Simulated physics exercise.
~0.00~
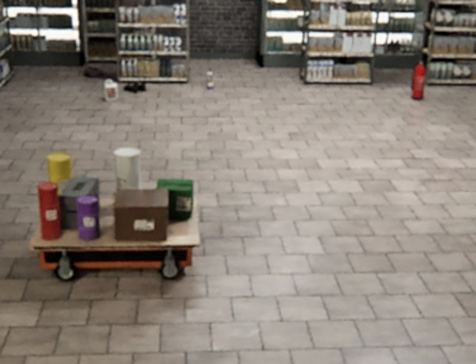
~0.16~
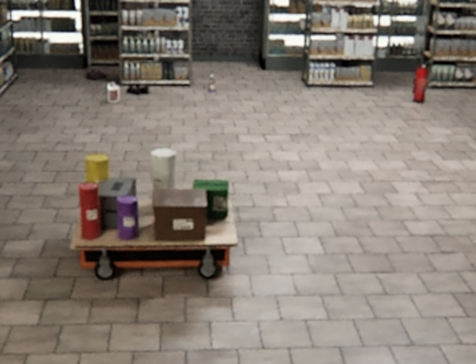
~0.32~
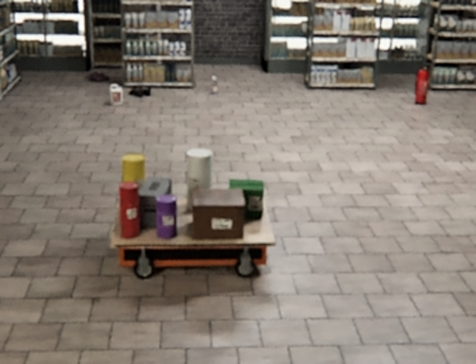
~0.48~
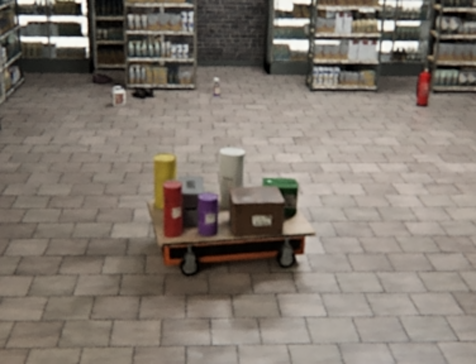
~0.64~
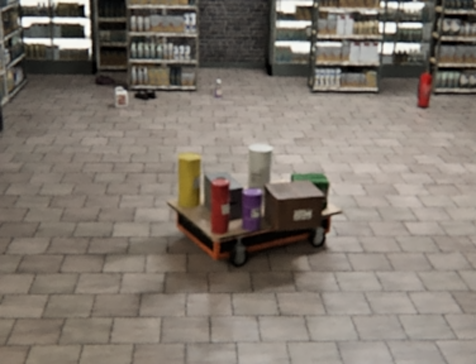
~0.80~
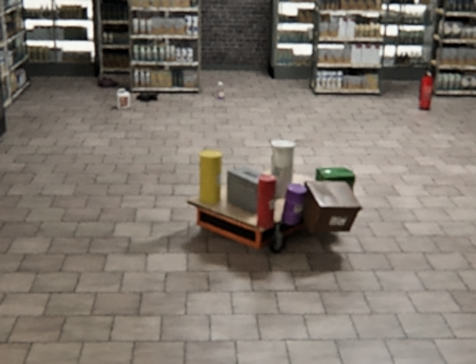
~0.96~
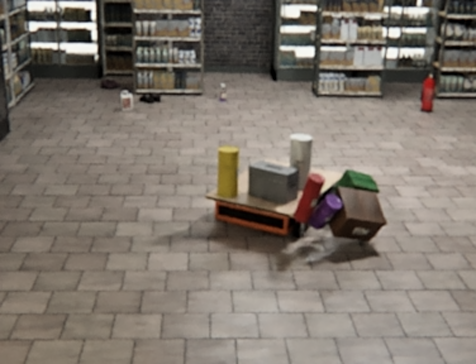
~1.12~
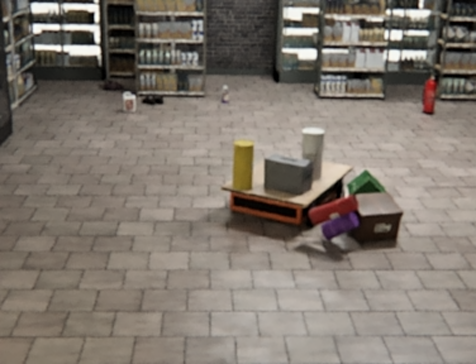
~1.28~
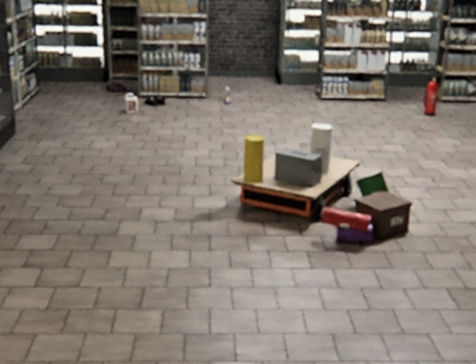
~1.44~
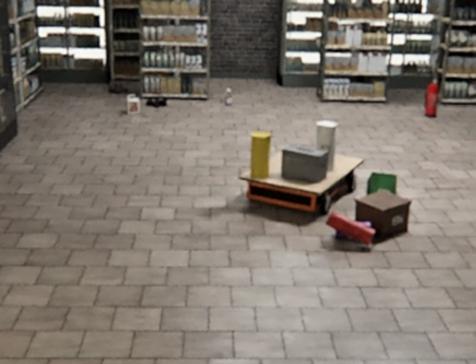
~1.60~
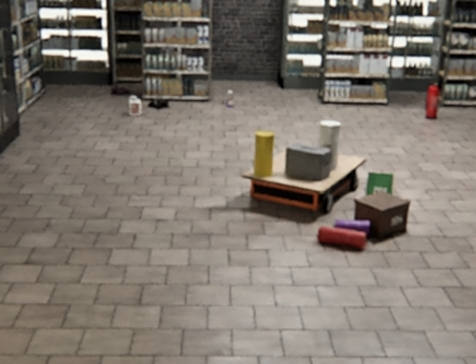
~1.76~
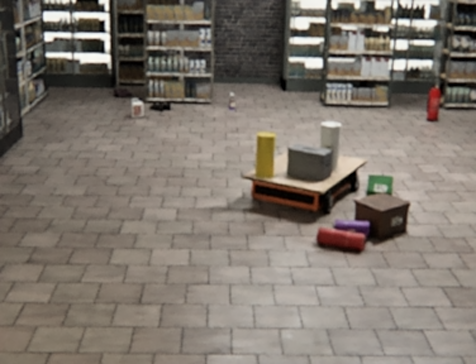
A flat cart carrying canisters and boxes rolls right across a tiled shop floor, then turns sharply away, spilling the red and purple canisters, green box and brown tote. It stops with the yellow and white canisters and grey toolbox still upright on its deck.
